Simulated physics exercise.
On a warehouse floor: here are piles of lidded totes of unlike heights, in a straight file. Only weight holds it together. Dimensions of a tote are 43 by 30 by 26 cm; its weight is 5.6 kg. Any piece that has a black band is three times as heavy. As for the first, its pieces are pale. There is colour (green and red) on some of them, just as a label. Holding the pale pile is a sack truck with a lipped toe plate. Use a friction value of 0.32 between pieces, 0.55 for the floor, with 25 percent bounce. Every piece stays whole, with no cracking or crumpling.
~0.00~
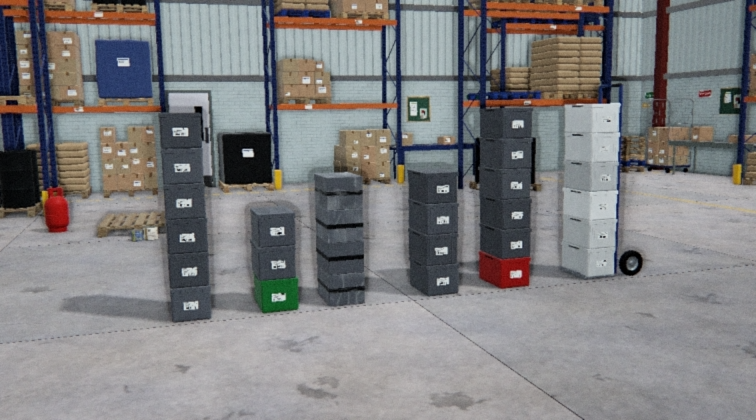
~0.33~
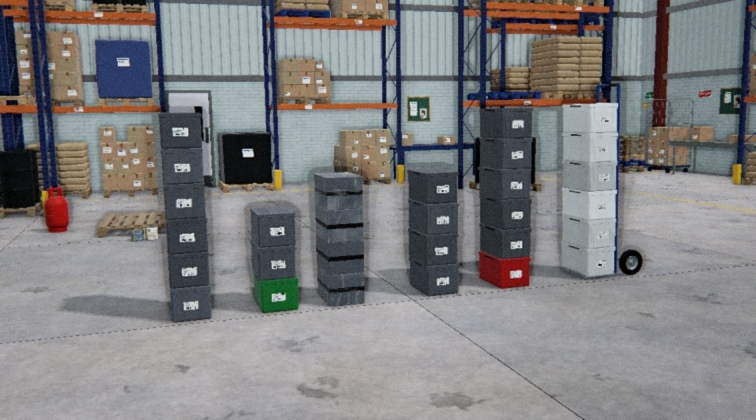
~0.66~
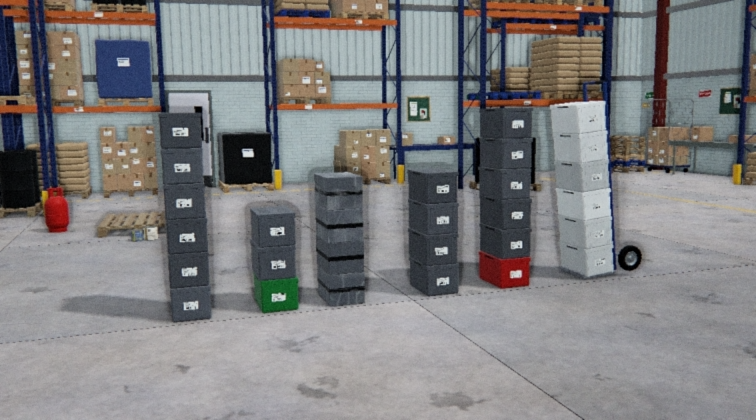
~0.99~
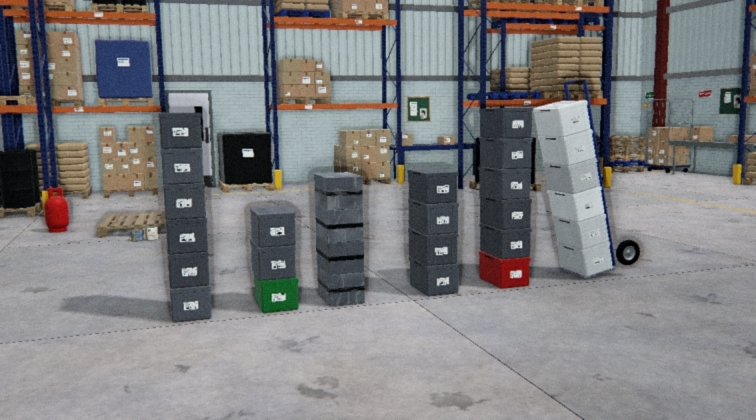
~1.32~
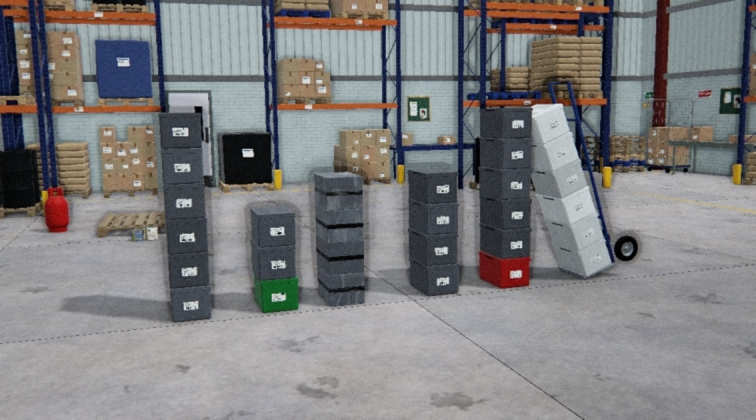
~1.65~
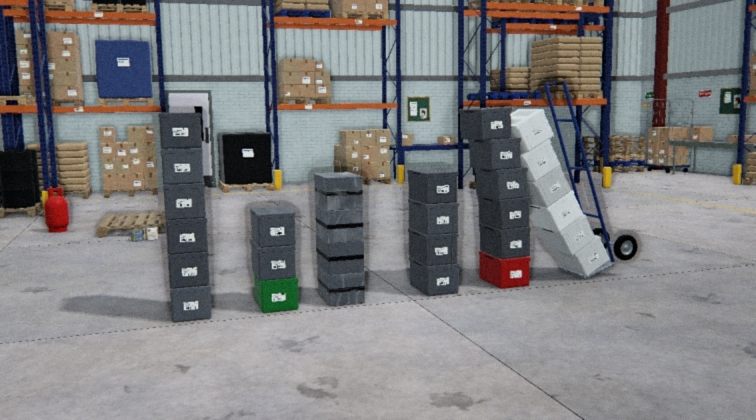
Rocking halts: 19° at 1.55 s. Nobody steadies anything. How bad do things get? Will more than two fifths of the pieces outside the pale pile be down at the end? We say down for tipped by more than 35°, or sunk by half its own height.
Yes.
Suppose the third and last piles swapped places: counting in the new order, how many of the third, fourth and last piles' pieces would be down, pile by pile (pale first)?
Third 6, fourth 2, last 3.
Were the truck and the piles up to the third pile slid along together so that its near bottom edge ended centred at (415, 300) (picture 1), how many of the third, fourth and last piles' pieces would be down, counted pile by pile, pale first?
You'd get third 4, fourth 4 and last 5.
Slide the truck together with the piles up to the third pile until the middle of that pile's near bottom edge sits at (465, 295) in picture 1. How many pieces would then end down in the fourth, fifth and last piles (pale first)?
That would give fourth 3, fifth 3 and last 5.
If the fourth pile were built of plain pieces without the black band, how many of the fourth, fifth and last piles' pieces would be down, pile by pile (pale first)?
Pieces down: Fourth pile 3, fifth pile 2, last pile 6.
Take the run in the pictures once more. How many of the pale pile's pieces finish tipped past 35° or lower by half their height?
I count 6 pale pieces.
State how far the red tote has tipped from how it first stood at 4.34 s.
I'd estimate close to 0°.
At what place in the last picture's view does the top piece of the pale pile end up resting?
Resting point in the last picture: Around (426, 223).
By 2.06 s, 6 of the pale pile down; none of the 23 other totes down, 5 disturbed.
By 2.50 s, 6 of the pale pile down; 5 of the 23 other totes down.
By 3.32 s, 6 of the pale pile down; 10 of the 23 other totes down; green tote tilted 12°.
By 4.34 s, 6 of the pale pile down; 19 of the 23 other totes down.
When it is over (5.3 s), 6 of the pale pile down; 19 of the 23 other totes down; green tote unmoved; red tote unmoved. That is 83 per cent. In pixels of the last frame, middles, green tote near (273, 290), red tote near (503, 268).
